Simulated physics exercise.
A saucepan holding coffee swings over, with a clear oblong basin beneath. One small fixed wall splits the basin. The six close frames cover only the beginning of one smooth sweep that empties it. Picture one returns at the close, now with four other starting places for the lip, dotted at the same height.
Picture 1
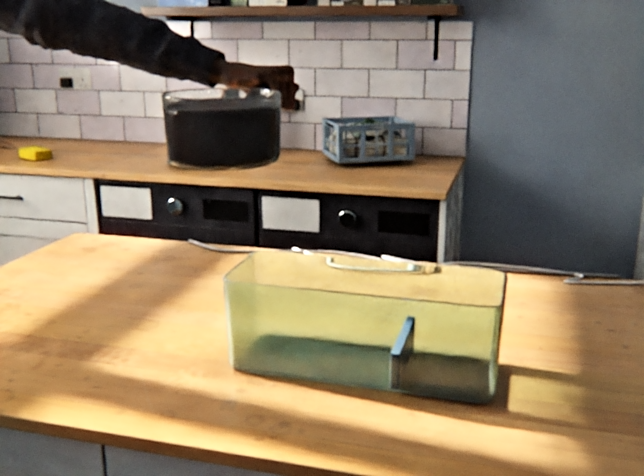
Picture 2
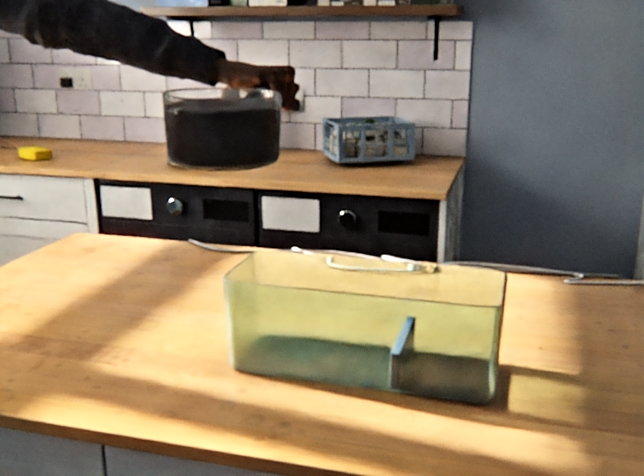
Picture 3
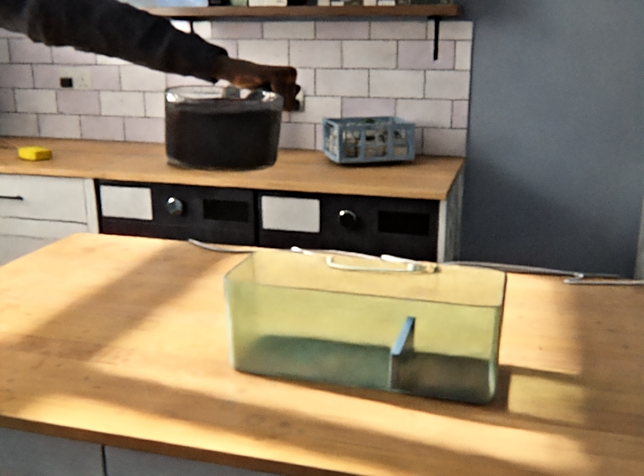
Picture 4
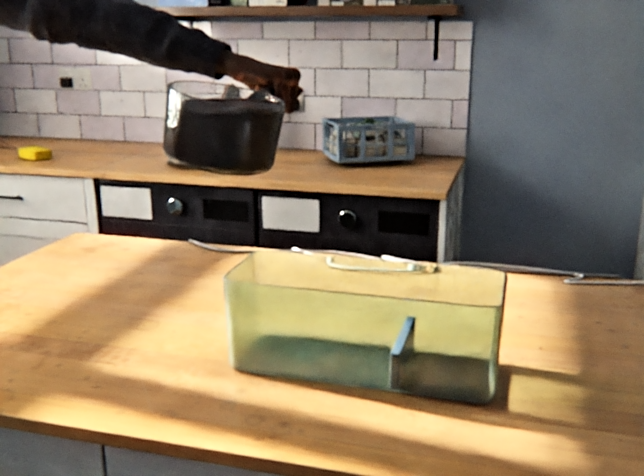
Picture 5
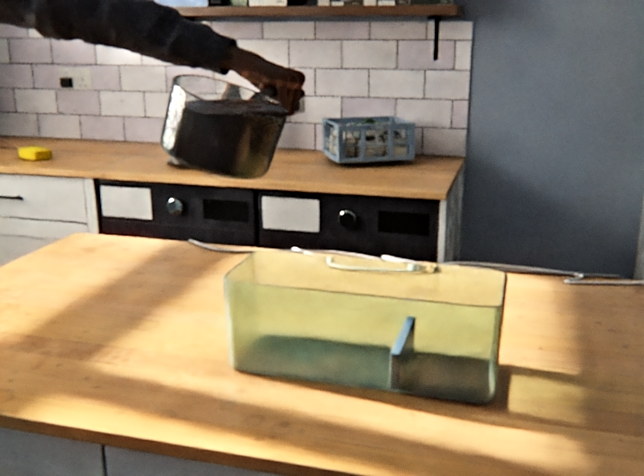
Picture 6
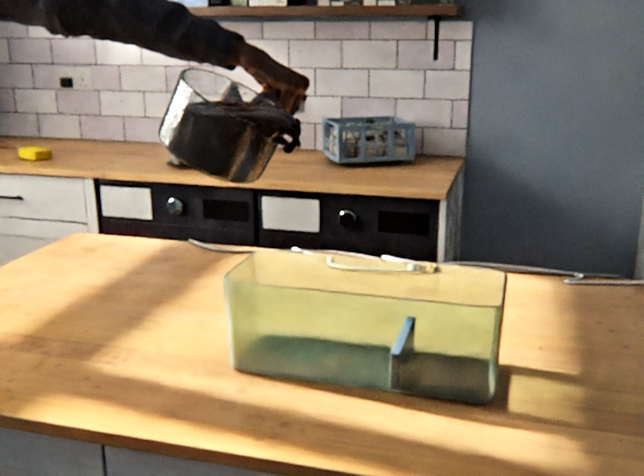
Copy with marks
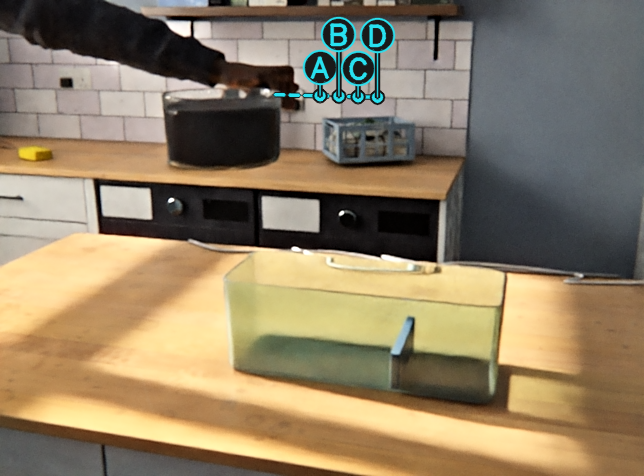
A dark-sleeved arm holds a clear saucepan of dark coffee at upper left in a sunlit kitchen, seen from slightly above across a wooden counter. A greenish clear oblong basin with a small blue divider stands in front, with white tiles, a blue-grey crate and a yellow object behind. The camera stays still as the hand gradually tilts the pan rightward and coffee slips over its lip.
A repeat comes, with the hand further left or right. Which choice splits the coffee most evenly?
Spot B.
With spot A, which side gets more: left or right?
More ends on the left.
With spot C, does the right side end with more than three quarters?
No, it does not.
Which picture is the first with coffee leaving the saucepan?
In picture 5.
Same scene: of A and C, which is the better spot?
C it is.
On the marked copy, A at (320, 95); B at (338, 96); C at (358, 96); D at (377, 97).
With A, about 68 % ends left of the wall and 30 % right of it.
With B, about 48 % ends left of the wall and 50 % right of it.
With C, about 40 % ends left of the wall and 59 % right of it.
With D, about 35 % ends left of the wall and 64 % right of it.
